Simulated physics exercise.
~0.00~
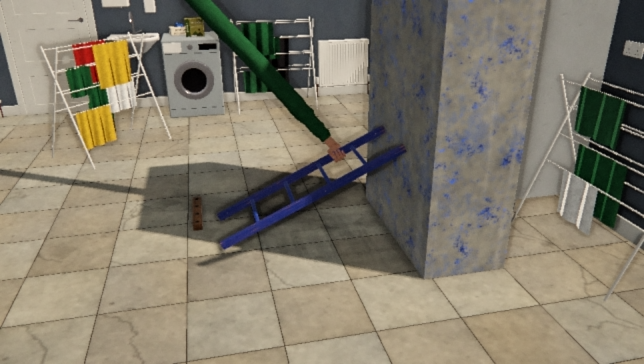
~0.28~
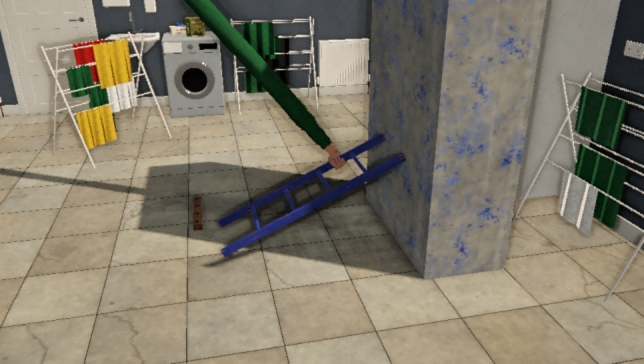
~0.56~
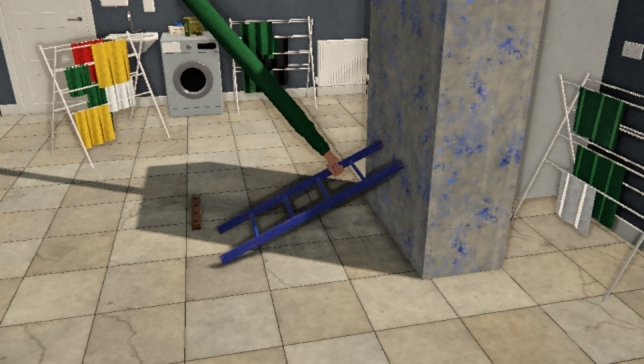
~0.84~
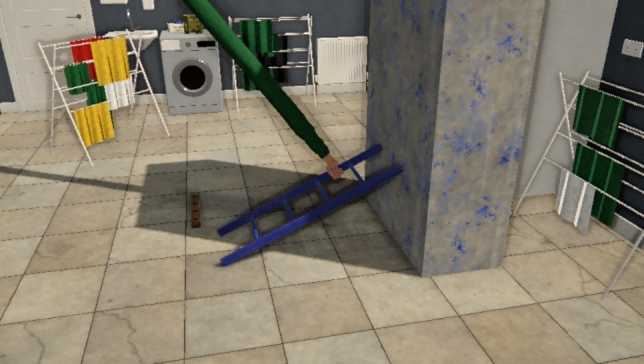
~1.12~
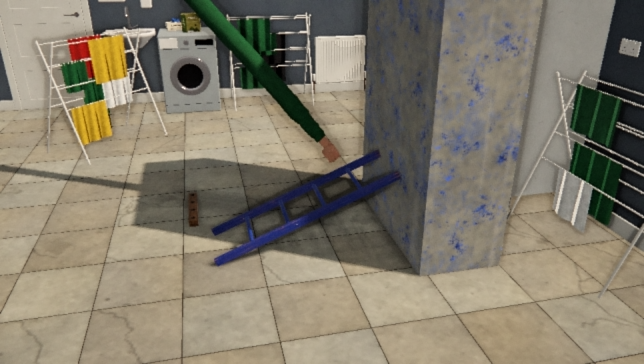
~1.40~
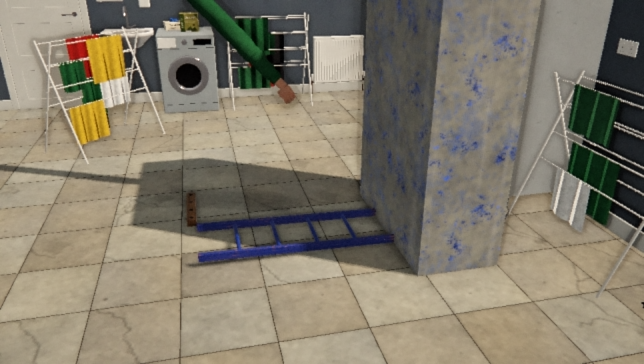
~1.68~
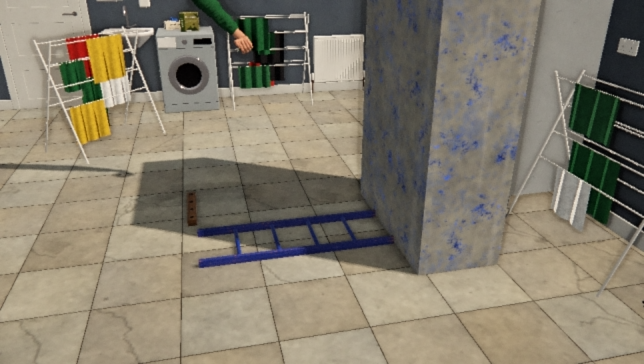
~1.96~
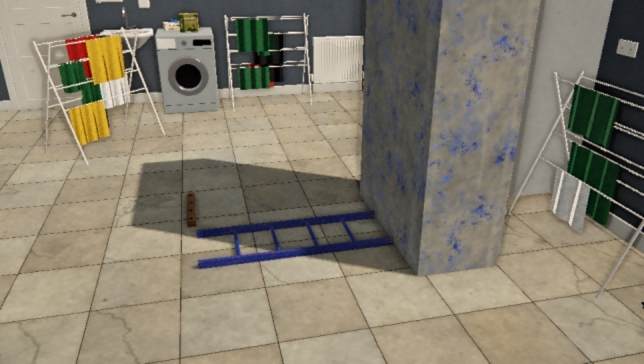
A blue rack like a small ladder was leant against a blue-speckled grey block by a green-sleeved hand, sinking slightly as it was set down; once the hand let go and drew away, it slid down and ended up flat on the tiled floor.
